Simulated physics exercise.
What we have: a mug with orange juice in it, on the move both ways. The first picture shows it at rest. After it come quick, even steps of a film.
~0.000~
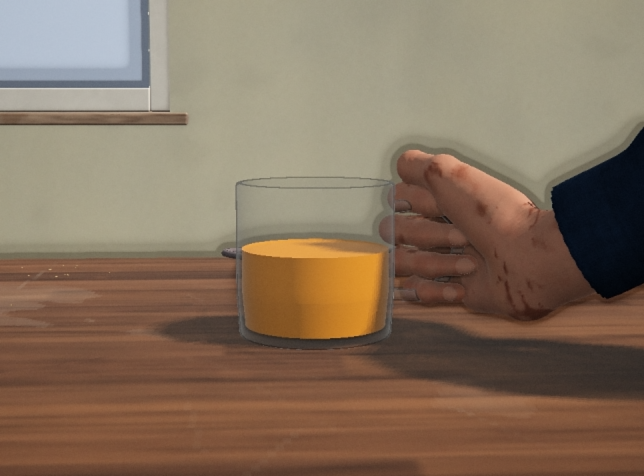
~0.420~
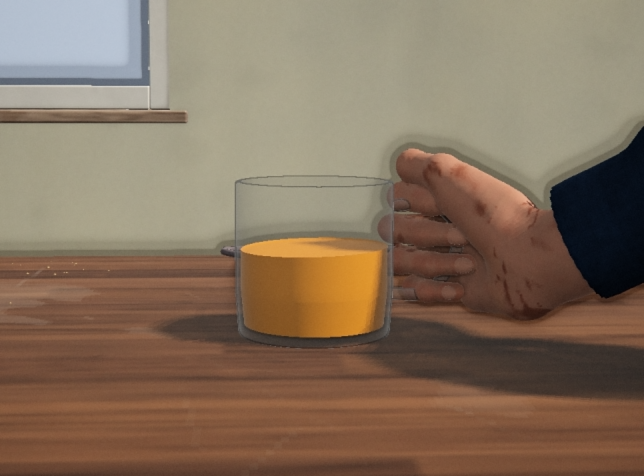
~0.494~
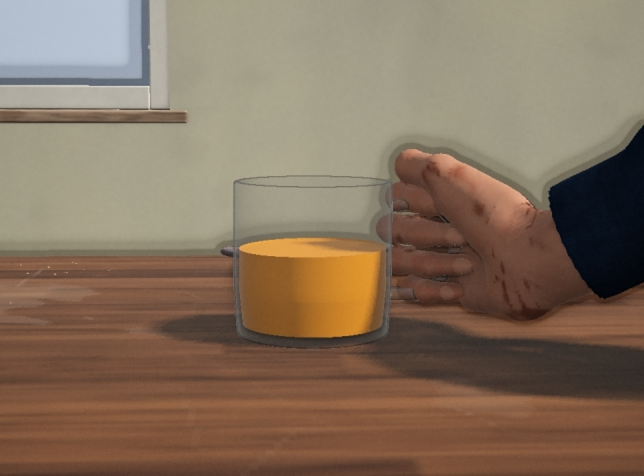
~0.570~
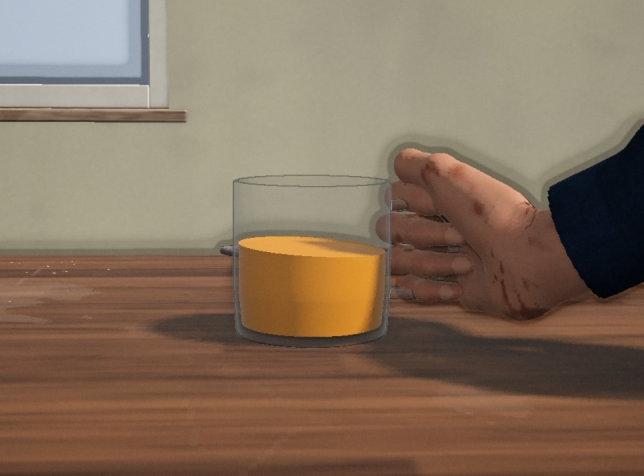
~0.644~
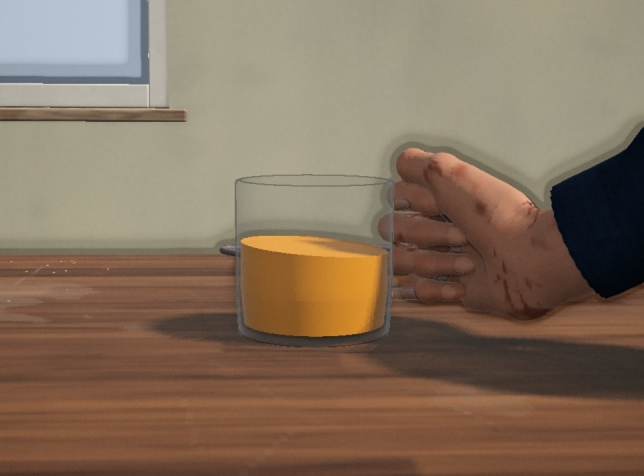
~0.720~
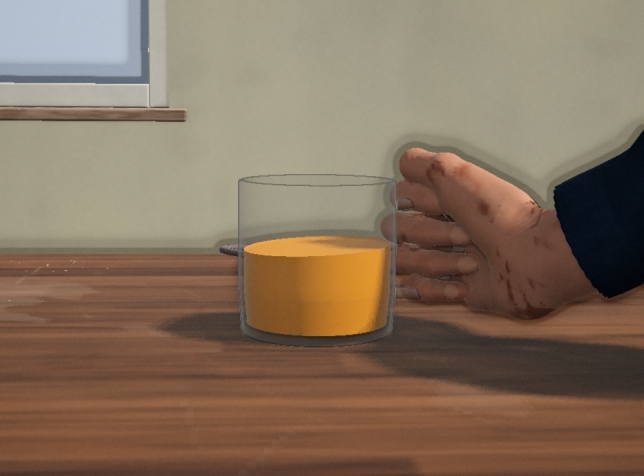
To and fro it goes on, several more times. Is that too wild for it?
As it turns out, it holds.
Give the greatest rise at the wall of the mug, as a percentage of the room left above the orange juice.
Near 30 in a hundred.
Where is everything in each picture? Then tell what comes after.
Mug (315, 253) about half full; at rest, in the first picture.
Mug about half full, surface at (314, 249); surface about level, in the second picture.
Mug (313, 252) about half full; surface about level, in the third picture.
Mug about half full, surface at (312, 248); surface a little higher on the left, in the fourth picture.
Mug (315, 251) about half full; surface a little higher on the left, in the fifth picture.
Mug about half full, surface at (317, 248); surface about level, in the sixth picture.
Around 1.0 s, the highest wave so far stays far below the rim.
Around 2.2 s, the highest wave so far climbs under half way to the rim.
Around 5.1 s, the highest wave so far climbs under half way to the rim; nothing has left it.
